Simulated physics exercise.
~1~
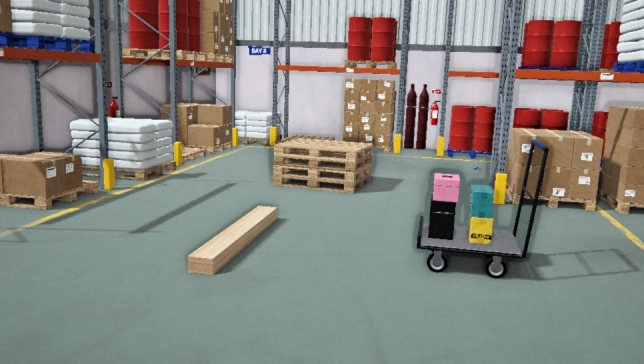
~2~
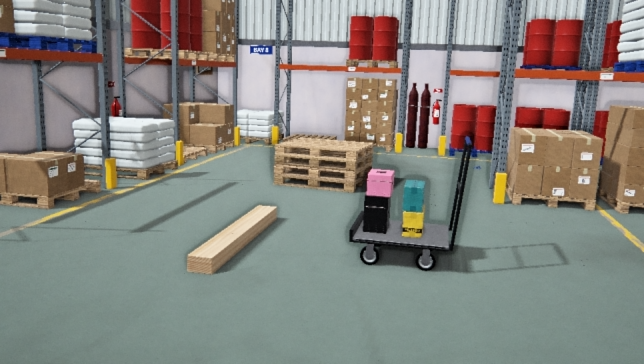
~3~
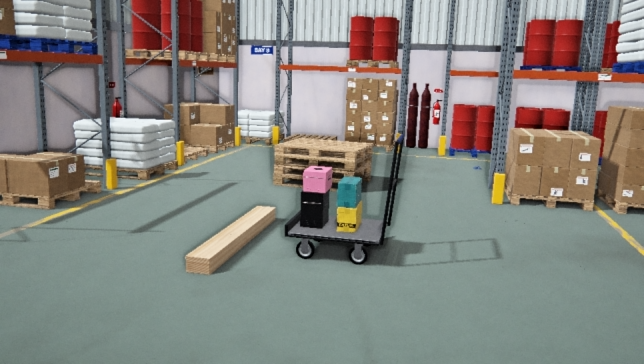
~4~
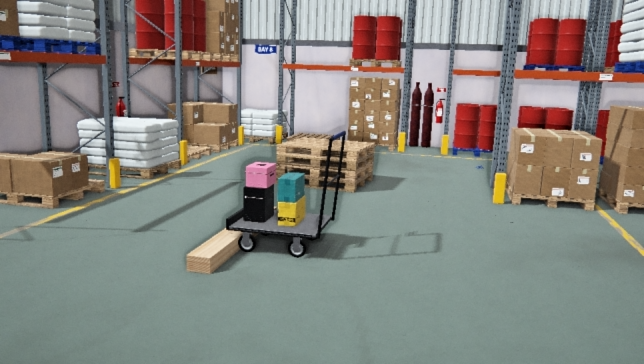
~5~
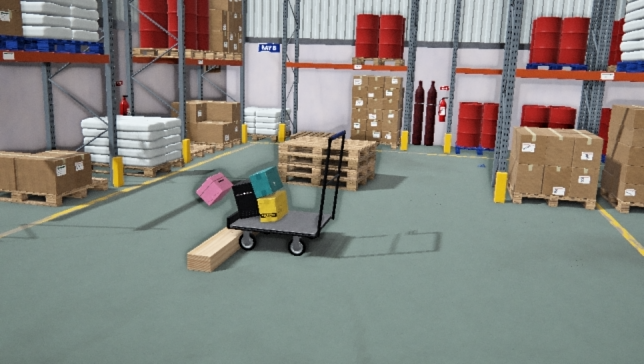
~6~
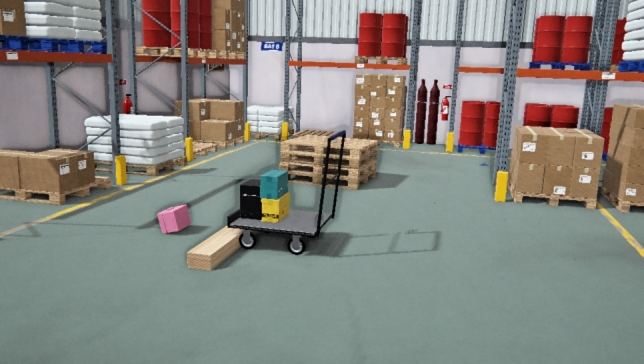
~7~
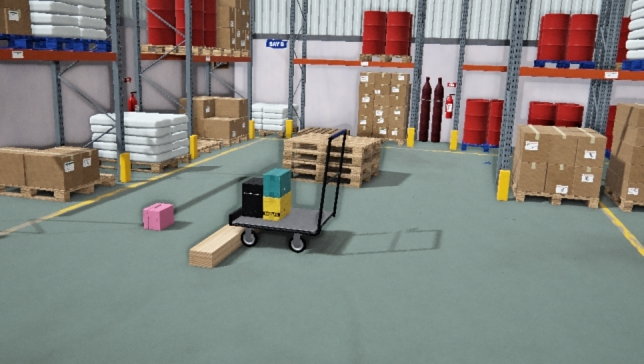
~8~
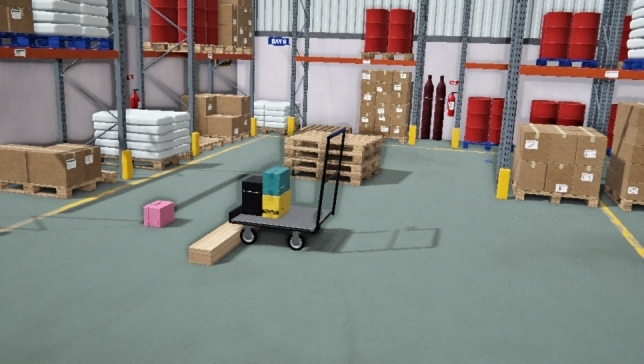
Loaded flat cart rolling left into a wooden beam and stopping, its pink box tumbling to the floor while three others stay aboard.
